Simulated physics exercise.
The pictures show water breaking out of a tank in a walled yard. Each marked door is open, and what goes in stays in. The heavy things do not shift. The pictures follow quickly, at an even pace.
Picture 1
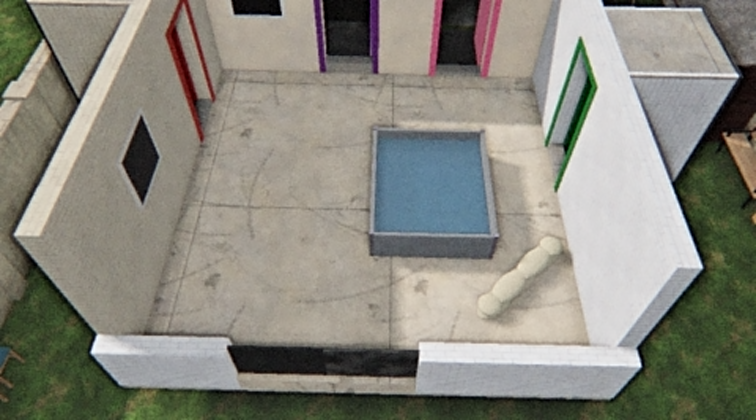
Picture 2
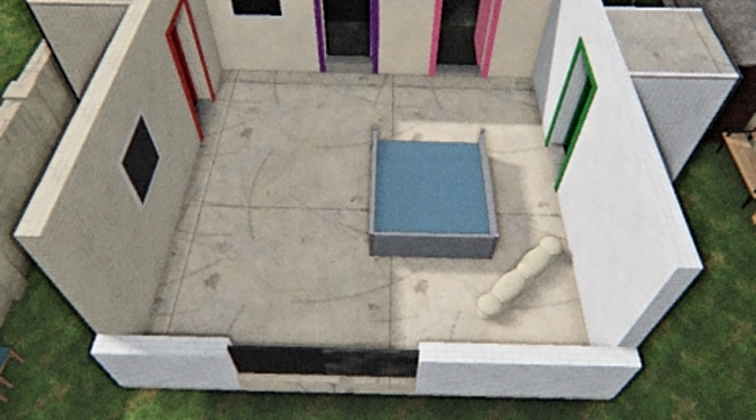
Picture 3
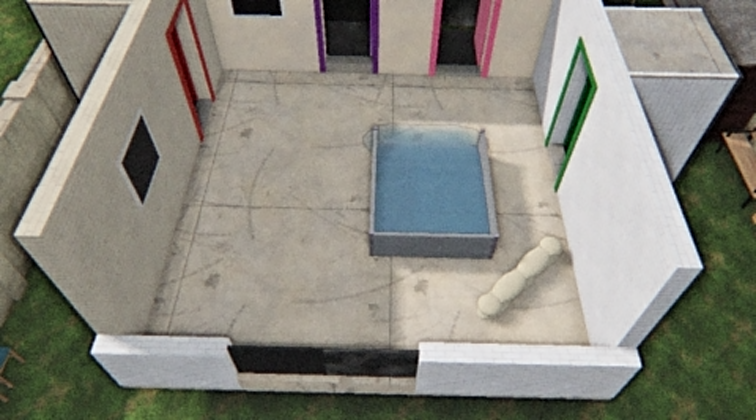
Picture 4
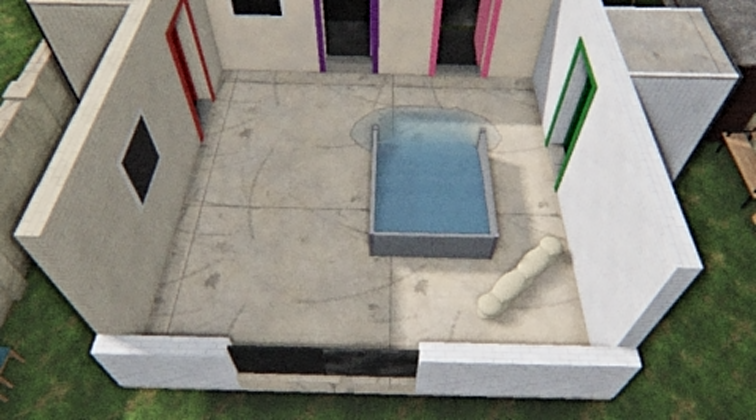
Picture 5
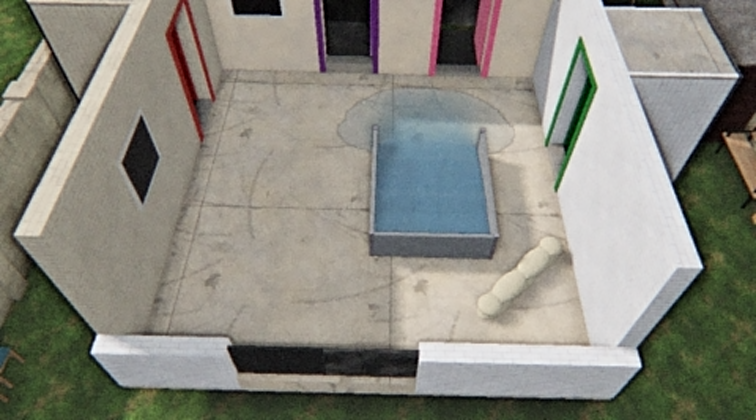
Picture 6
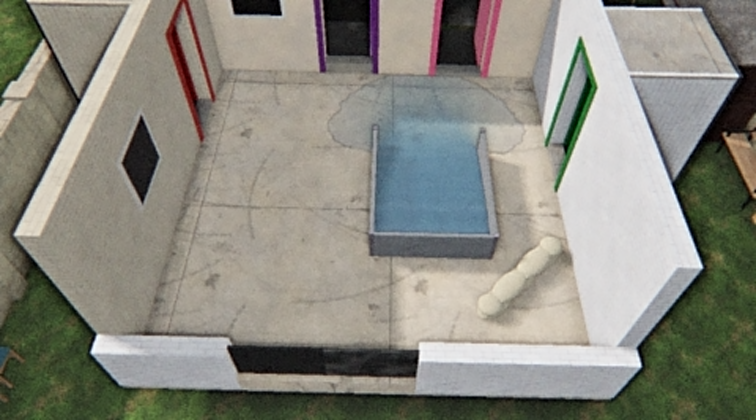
At the start, still blue water fills an open grey tank in a walled yard, with a lumpy pale object lying nearby. The tank's far side then opens, and water pours out through the gap. A thin, clear sheet fans across the paving, spreading wider toward the back wall and both sides.
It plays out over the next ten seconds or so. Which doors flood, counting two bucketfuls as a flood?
In the end: The pink door floods; the red door holds within the limit; the purple door holds within the limit; the green door holds within the limit.
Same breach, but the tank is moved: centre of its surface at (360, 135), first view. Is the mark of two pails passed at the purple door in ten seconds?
Purple is over.
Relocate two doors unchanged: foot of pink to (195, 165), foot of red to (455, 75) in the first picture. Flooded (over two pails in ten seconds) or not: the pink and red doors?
One by one: Pink door lets less in, red door passes that mark.
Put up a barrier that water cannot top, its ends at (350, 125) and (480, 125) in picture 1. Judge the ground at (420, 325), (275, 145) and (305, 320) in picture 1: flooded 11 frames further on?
As listed: No water, awash, no water.
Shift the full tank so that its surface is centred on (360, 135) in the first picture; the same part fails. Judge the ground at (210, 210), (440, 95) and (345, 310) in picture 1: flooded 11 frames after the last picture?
In turn: Not flooded, under water, no water.
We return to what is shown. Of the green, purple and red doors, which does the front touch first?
The door marked purple.
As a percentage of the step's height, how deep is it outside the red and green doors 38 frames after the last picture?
About 60 and 60 per cent.
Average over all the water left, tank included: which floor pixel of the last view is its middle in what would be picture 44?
Close to (397, 154).
A moment on, water covers 20 % of the floor; the pink door over two buckets in, the red door not reached, the purple door wet at the sill, nothing in, the green door not reached.
Next, water covers 25 % of the floor; the pink door far over two buckets in, the red door not reached, the purple door wet at the sill, nothing in, the green door not reached.
Then, water covers 40 % of the floor; the pink door far over two buckets in, the red door wet at the sill, nothing in, the purple door wet at the sill, nothing in, the green door wet at the sill, nothing in.
Later, water covers 70 % of the floor; the pink door far over two buckets in, the red door under two buckets in, the purple door wet at the sill, nothing in, the green door wet at the sill, nothing in.
In the end, water covers 95 % of the floor; the pink door far over two buckets in, the red door under two buckets in, the purple door wet at the sill, nothing in, the green door wet at the sill, nothing in.
